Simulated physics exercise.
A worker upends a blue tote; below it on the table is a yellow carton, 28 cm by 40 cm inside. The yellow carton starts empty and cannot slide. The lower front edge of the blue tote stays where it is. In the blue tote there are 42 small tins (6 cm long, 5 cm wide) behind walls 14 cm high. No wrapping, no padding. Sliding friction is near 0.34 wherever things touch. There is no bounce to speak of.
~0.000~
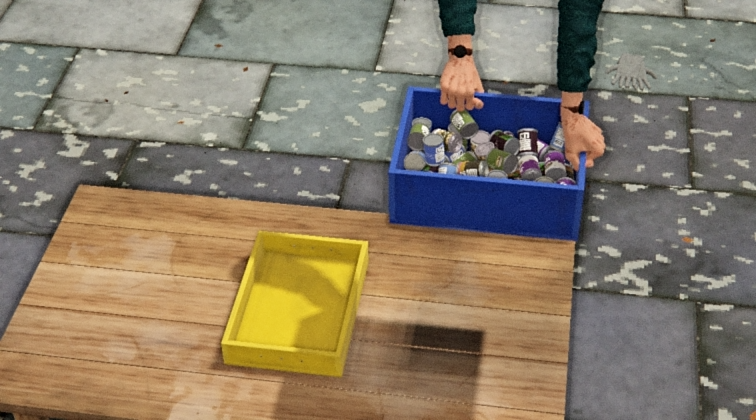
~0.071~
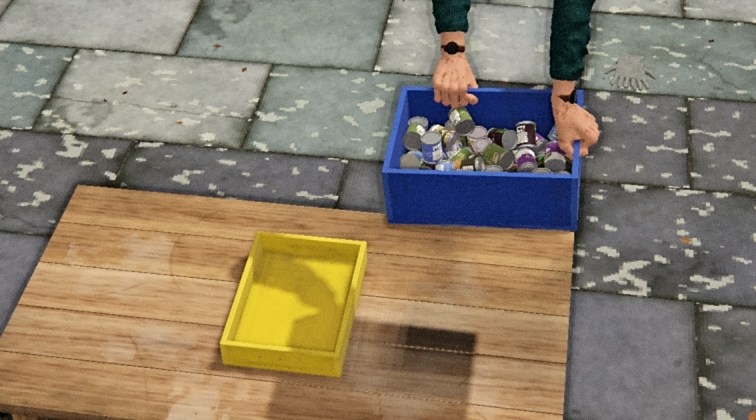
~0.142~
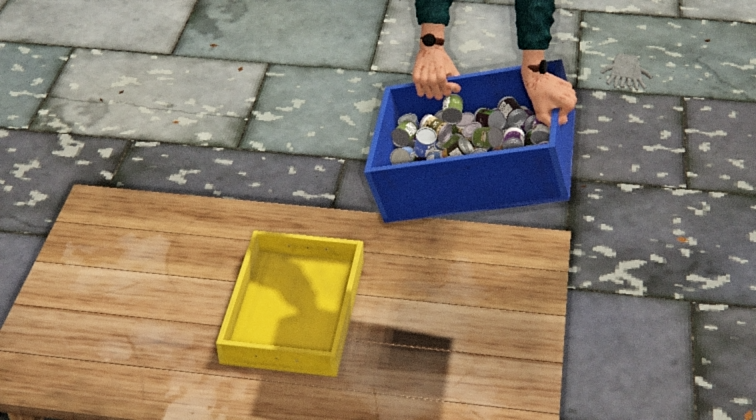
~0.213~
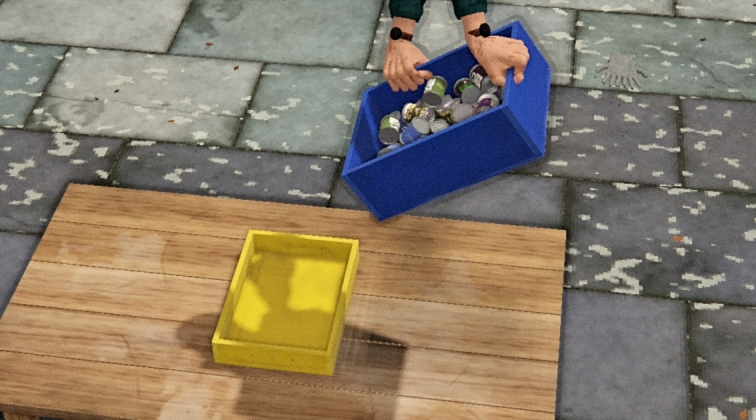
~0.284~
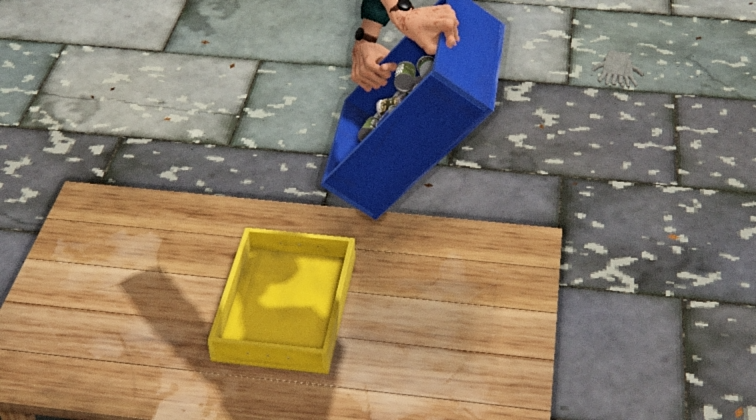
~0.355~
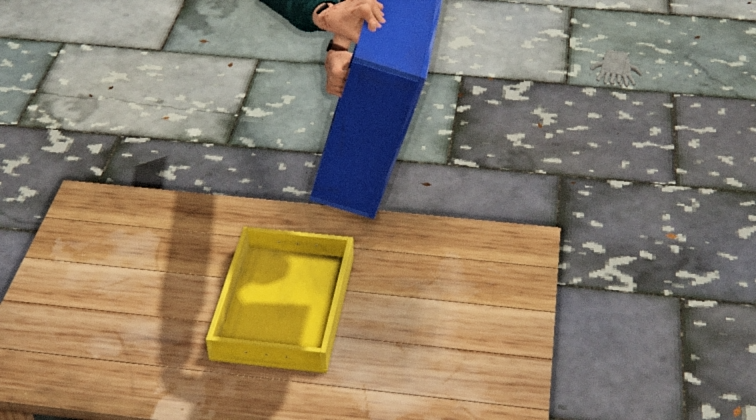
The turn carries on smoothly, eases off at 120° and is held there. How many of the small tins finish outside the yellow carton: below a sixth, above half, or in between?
In the end more than half of them are outside the yellow carton.
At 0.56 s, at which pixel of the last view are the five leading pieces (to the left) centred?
At about (216, 117).
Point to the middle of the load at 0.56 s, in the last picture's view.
Around (277, 152).
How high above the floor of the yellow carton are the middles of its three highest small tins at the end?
About 5 cm.
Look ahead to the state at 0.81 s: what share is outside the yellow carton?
About 60 per cent.
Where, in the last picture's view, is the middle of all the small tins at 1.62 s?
Near (121, 275).
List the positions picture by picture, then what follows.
In the first frame (places track the rim corner closest to us here), blue tote (578, 187); yellow carton (336, 354); tipped 0°; all still inside.
The second frame shows blue tote (571, 176); tipped 4°.
The third frame shows blue tote (548, 145); tipped 16°.
The fourth frame shows blue tote (502, 106); tipped 34°.
The fifth frame shows blue tote (431, 73); tipped 54°.
The sixth frame shows blue tote (353, 60); yellow carton (321, 350); tipped 75°; all still inside.
After 0.56 s, tilt 118°; 14 still in the blue tote and 28 in the air.
After 0.81 s, tilt 120°; 1 still in the blue tote, 9 in the yellow carton, 26 outside the yellow carton and 6 in the air.
After 1.16 s, tilt 120°; 15 in the yellow carton and 27 outside the yellow carton.
Final count (at 1.62 s), 15 in the yellow carton and 27 outside the yellow carton. Asked share, 27 of 42, 64 per cent.
